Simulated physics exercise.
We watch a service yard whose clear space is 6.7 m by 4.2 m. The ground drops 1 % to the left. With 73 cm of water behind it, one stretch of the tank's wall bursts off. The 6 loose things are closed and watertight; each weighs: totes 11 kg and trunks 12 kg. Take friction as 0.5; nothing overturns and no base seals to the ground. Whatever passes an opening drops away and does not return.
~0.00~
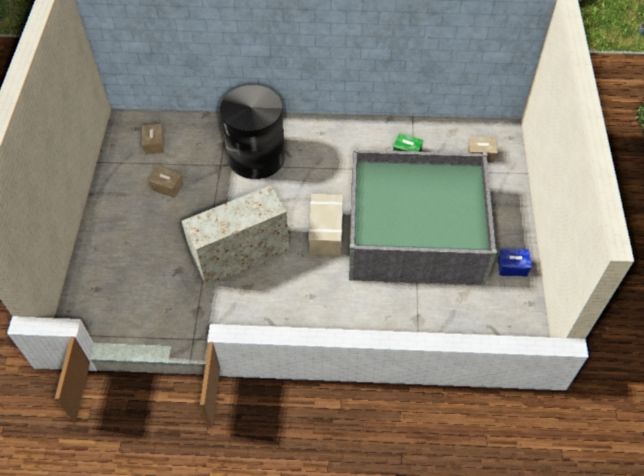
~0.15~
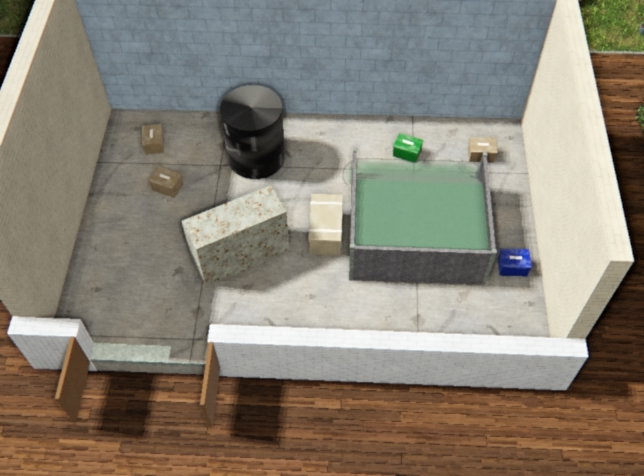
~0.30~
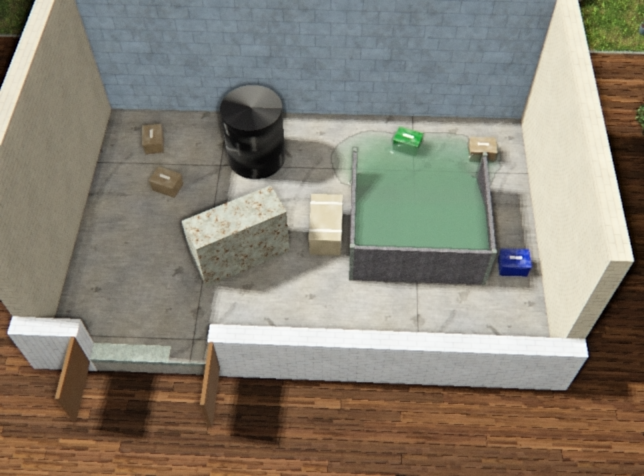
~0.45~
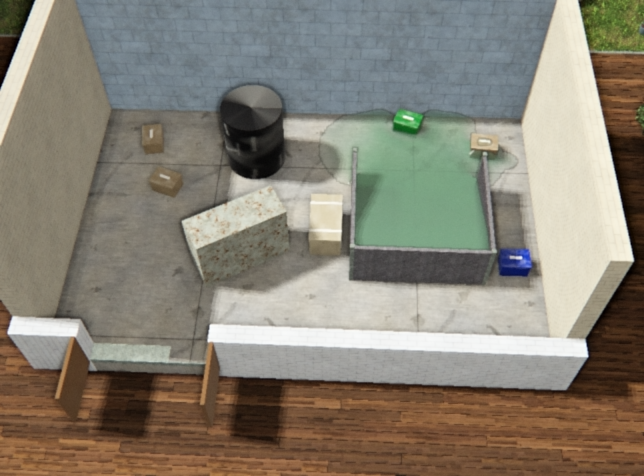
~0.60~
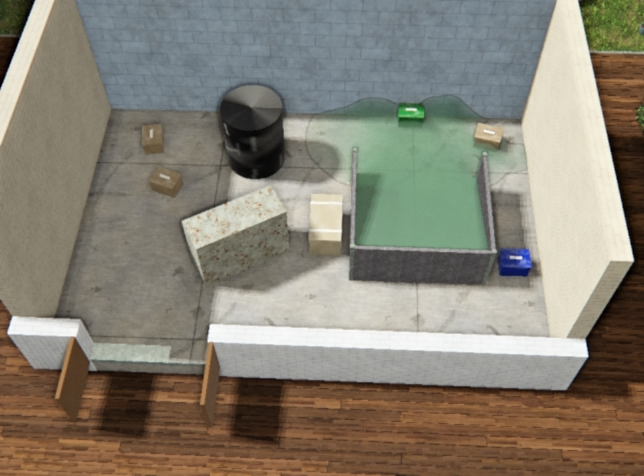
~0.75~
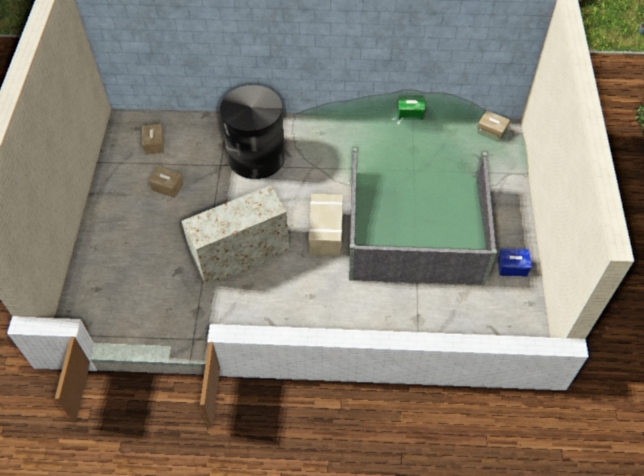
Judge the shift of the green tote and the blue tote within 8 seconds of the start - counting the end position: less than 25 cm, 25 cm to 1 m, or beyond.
Green tote gets carried off, blue tote ends far away.
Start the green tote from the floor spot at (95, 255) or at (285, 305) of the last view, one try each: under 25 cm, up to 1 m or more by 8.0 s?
In that order: It travels far; it gets carried off.
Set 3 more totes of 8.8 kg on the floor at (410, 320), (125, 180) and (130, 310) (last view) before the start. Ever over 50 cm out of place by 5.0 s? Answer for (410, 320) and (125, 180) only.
In that order: Over, more.
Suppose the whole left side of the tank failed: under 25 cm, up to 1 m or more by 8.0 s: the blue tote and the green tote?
In that case the blue tote stays put, the green tote stays put.
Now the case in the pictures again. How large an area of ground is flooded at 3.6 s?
About 24 m2.
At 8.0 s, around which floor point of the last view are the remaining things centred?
At about (227, 227).
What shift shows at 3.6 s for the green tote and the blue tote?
About 250 and 120 cm.
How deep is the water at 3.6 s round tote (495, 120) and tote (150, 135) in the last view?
Roughly 18 and 5 cm.
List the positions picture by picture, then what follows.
The green tote at (408, 143) rests on the ground; the blue tote at (516, 258) rests on the ground; 3.0 m2 under water; 0 of 6 have shifted, in the first frame.
The green tote at (408, 143), on the bottom; the blue tote at (516, 258) rests on the ground; 4.0 m2 under water; 0 of 6 have shifted, in the second frame.
The green tote at (409, 136) rests on the ground, 13 cm from its start; the blue tote at (516, 258), on the bottom; 5.2 m2 under water; 1 of 6 have shifted, in the third frame.
The green tote at (408, 118) rests on the ground, 50 cm from its start; the blue tote at (516, 258), on the bottom; water covers 6.6 m2; 2 of 6 have shifted, in the fourth frame.
The green tote at (411, 110) floats, 65 cm from its start; the blue tote at (516, 258), on the bottom; 7.3 m2 under water; 2 of 6 have shifted, in the fifth frame.
The green tote at (412, 102) floats, 64 cm from its start; the blue tote at (516, 258), on the bottom; water covers 7.7 m2; 2 of 6 have shifted, in the sixth frame.
After 1.6 s the green tote is near (393, 94), 0.7 m from its start, afloat; the blue tote is near (516, 258), 0.0 m from its start, aground; 0 of 6 are out; 2 afloat.
After 3.6 s the green tote is near (252, 110), 2.5 m from its start, afloat; the blue tote is near (494, 332), 1.3 m from its start, afloat; 0 of 6 are out; 4 afloat.
After 5.6 s the green tote is near (144, 127), 4.2 m from its start, aground; the blue tote is near (271, 314), 3.5 m from its start, aground; 0 of 6 are out; 2 afloat.
After 8.0 s the green tote is near (128, 146), 4.3 m from its start, aground; the blue tote is near (149, 289), 5.1 m from its start, aground; 1 of 6 are out; 1 afloat.
